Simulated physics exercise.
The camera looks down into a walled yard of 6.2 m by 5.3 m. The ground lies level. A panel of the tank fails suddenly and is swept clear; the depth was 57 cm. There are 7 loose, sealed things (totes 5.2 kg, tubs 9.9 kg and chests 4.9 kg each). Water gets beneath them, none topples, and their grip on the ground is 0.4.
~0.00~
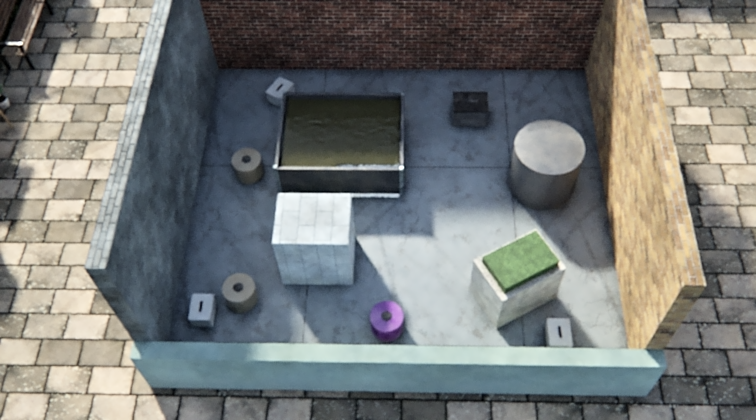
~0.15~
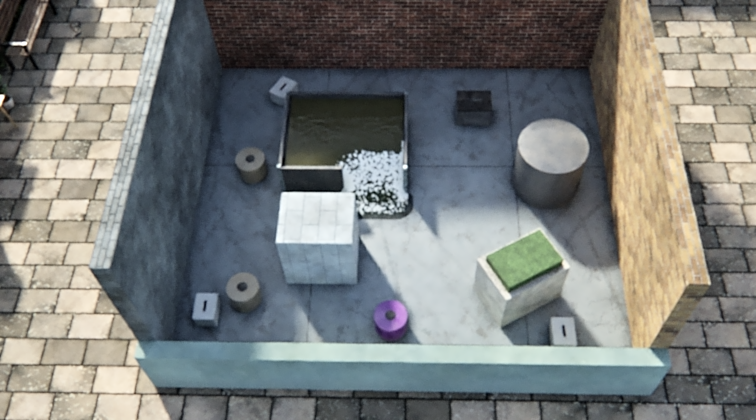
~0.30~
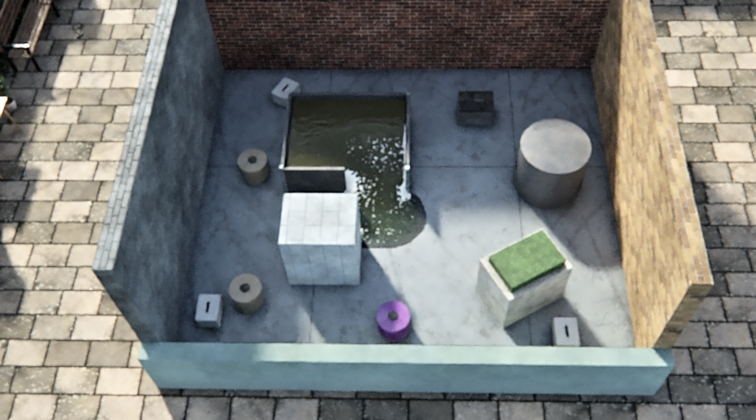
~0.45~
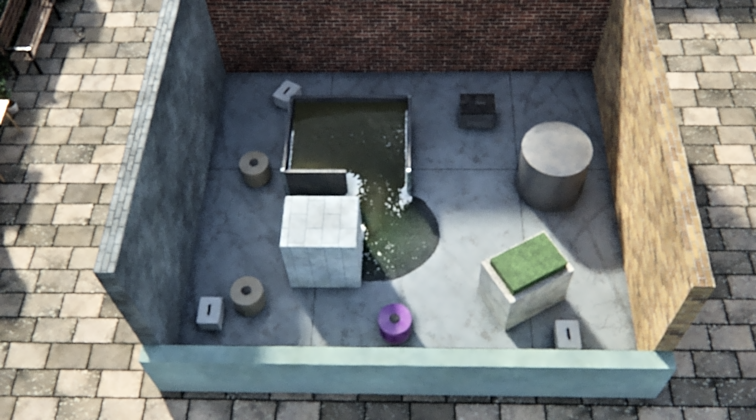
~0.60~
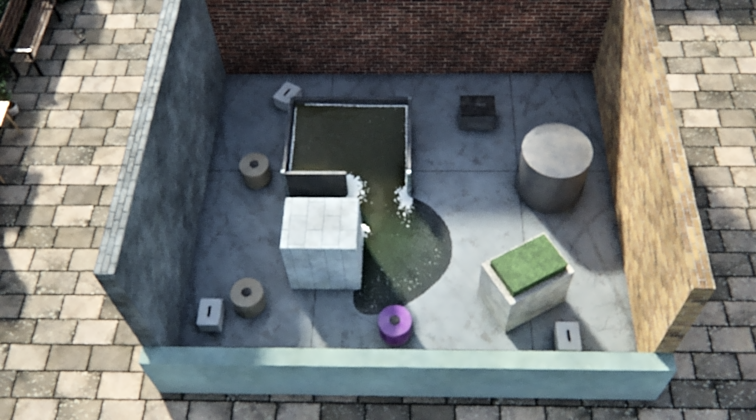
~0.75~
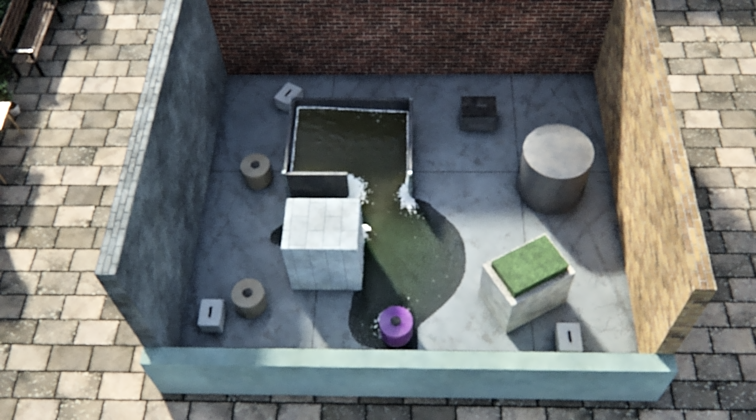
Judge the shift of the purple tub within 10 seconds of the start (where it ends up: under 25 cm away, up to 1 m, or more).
The purple tub ends far away.
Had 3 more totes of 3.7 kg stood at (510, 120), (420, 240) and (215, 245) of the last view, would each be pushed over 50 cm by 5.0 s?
In that order: Short of it, past it, more.
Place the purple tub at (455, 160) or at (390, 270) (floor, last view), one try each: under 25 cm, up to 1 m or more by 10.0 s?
In that order: It barely shifts; it ends far away.
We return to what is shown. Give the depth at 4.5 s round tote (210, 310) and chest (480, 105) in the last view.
Roughly 6 and 0 cm.
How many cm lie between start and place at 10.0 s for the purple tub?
Roughly 300 cm.
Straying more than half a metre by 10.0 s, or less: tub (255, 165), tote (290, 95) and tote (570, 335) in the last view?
In turn: Less, short of it, over.
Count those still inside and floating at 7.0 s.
I count 3.
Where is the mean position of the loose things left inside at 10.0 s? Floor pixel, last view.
Near (380, 174).
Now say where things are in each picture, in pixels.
The purple tub at (387, 316), on the bottom; 2.4 m2 under water; 0 of 7 have shifted, in the first picture.
The purple tub at (391, 315) rests on the ground; water covers 2.9 m2; 0 of 7 have shifted, in the second picture.
The purple tub at (393, 316) rests on the ground; water covers 3.5 m2; 0 of 7 have shifted, in the third picture.
The purple tub at (395, 319) rests on the ground; water covers 4.2 m2; 0 of 7 have shifted, in the fourth picture.
The purple tub at (395, 320), on the bottom; water covers 4.9 m2; 0 of 7 have shifted, in the fifth picture.
The purple tub at (396, 321), on the bottom; water covers 5.7 m2; 0 of 7 have shifted, in the sixth picture.
After 2.0 s the purple tub is near (431, 335), 0.5 m from its start, afloat; 1 afloat.
After 4.5 s the purple tub is near (512, 338), 1.5 m from its start, afloat; 3 afloat.
After 7.0 s the purple tub is near (609, 313), 2.8 m from its start, afloat; 3 afloat.
After 10.0 s the purple tub is near (597, 231), 3.2 m from its start, aground; 2 afloat.
